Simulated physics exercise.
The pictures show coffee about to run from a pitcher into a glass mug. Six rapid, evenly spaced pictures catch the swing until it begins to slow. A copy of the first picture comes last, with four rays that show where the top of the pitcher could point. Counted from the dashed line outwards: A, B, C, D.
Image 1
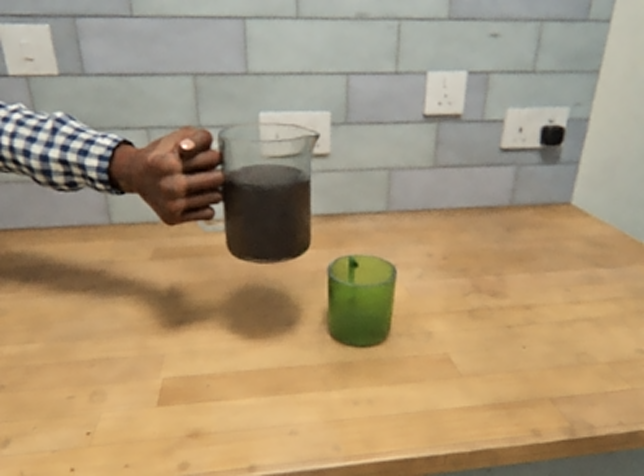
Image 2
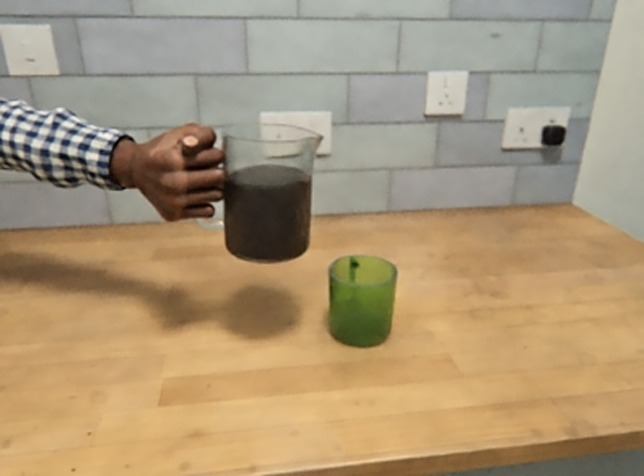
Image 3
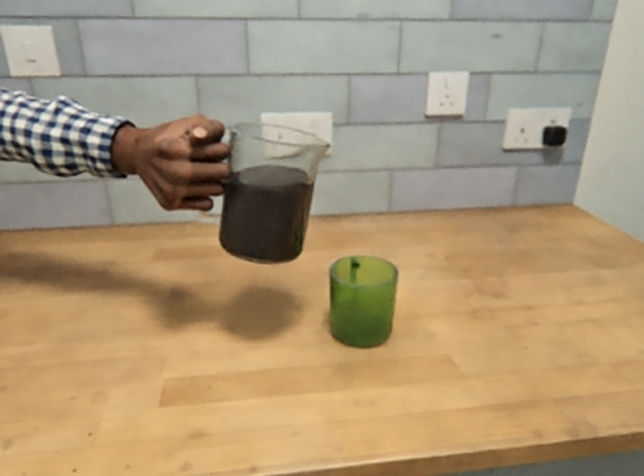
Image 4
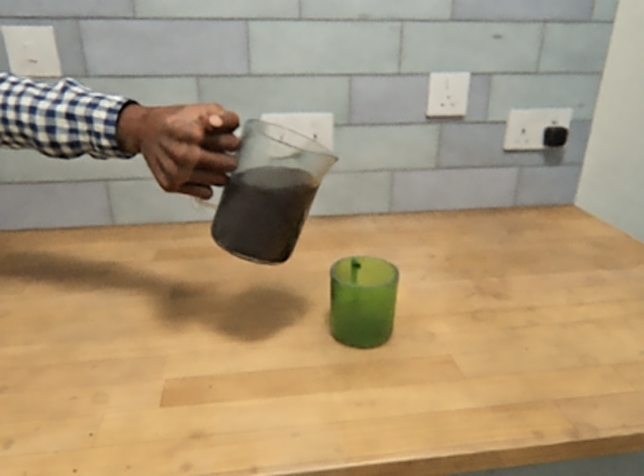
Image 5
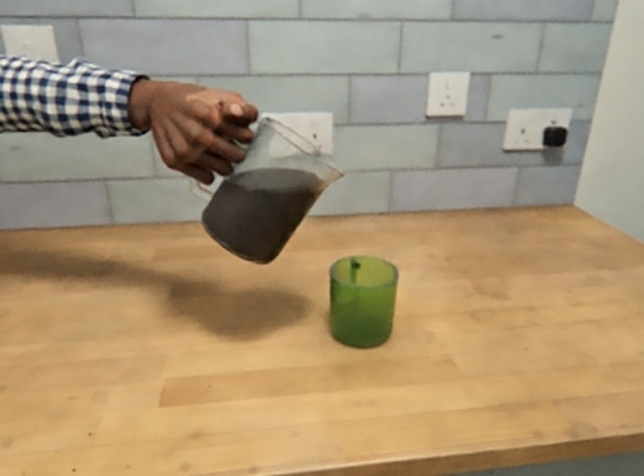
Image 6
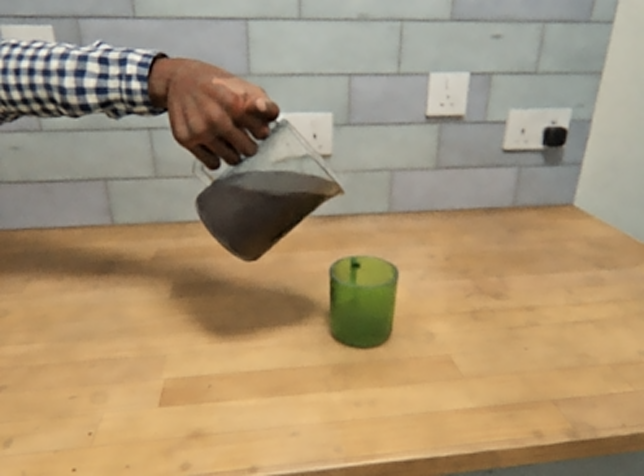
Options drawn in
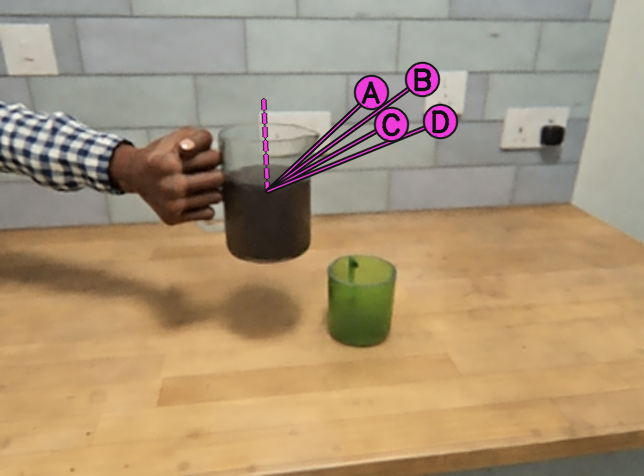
At first, a hand in a checked sleeve holds a clear pitcher of dark liquid upright, up and to the left of a green mug on a wooden surface. The hand then tilts the pitcher steadily to the right, its lip lowering toward the mug, until it leans steeply with the liquid near the lip.
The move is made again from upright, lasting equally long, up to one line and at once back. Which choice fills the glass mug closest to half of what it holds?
D is best.
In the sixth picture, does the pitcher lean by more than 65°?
No.
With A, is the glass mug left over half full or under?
Under.
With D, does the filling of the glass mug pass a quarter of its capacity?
Yes, it does.
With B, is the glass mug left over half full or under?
Under half.
On the marked copy, A at (359, 105); B at (408, 88); C at (376, 131); D at (424, 127).
For tilt A, the glass mug ends with about 5 % of what it can hold.
For tilt B, the glass mug ends with about 16 % of what it can hold.
For tilt C, the glass mug ends with about 32 % of what it can hold.
For tilt D, the glass mug ends with about 51 % of what it can hold.
